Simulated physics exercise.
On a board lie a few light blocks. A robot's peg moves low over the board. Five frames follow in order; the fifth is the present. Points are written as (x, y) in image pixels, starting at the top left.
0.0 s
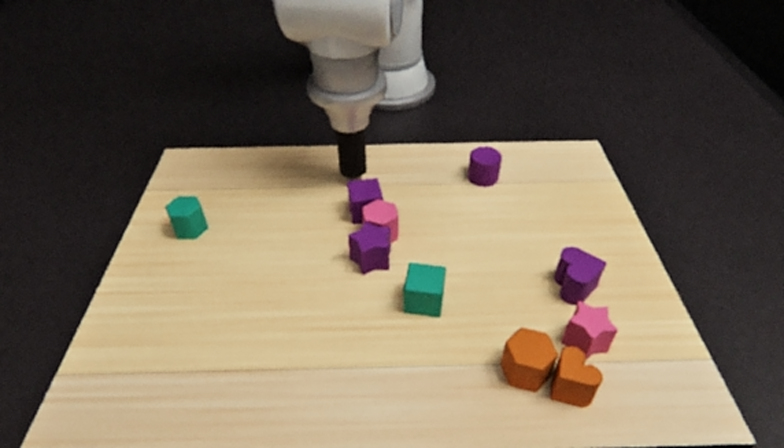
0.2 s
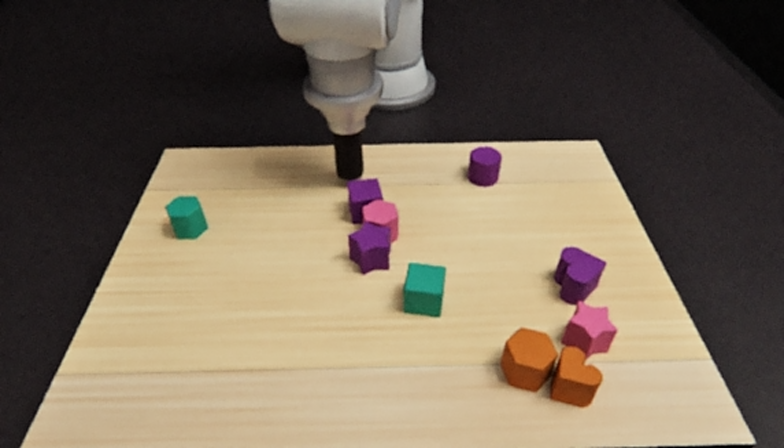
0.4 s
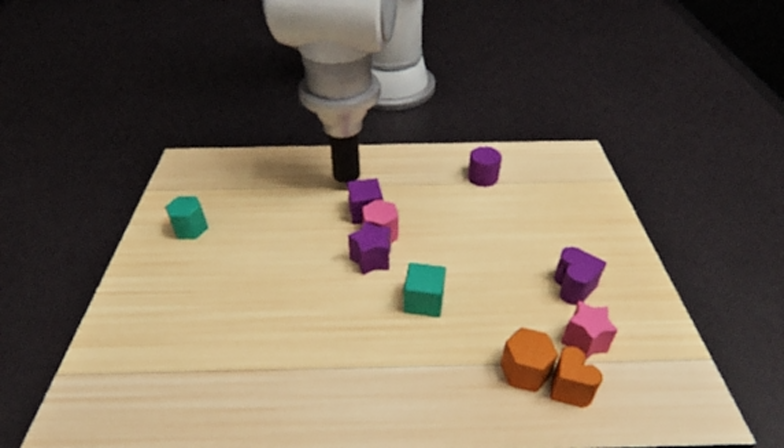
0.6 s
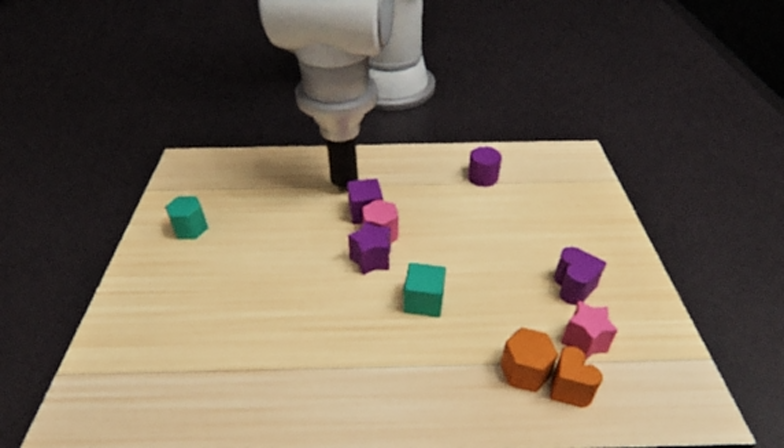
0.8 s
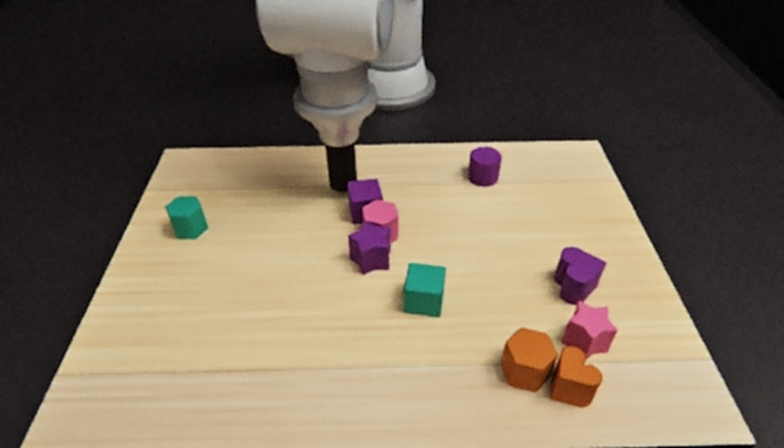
A robot arm lowered over a wooden board of colourful blocks slid its black peg slightly left and then a little toward the viewer, nearing the purple square block, while every block stayed still.
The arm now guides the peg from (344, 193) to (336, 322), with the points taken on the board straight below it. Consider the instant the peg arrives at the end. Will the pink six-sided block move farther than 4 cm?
No, I don't think so.
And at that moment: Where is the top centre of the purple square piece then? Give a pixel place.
It will end up at (373, 207).
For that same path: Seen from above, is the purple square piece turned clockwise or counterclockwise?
Viewed from above: Anti-clockwise.
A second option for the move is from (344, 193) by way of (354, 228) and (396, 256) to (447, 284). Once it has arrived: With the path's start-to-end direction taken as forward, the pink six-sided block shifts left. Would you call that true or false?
True - the claim holds.
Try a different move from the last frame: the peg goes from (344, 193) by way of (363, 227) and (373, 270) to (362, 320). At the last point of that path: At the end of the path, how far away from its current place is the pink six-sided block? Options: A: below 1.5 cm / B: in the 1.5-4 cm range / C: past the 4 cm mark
I'll go with C - past the 4 cm mark.
On the path given first. One third of the way, peg at (342, 221); purple square piece at (373, 206), turned 75° anticlockwise; pink six-sided block at (407, 220).
Two thirds of the way, peg at (339, 263); purple square piece at (373, 207), turned 80° anticlockwise; purple star at (373, 244), turned 40° anticlockwise; pink six-sided block at (408, 220).
At the end, peg at (335, 312); purple square piece at (373, 207), turned 80° anticlockwise; purple star at (373, 244), turned 45° anticlockwise; pink six-sided block at (408, 220); turquoise square piece not moved.
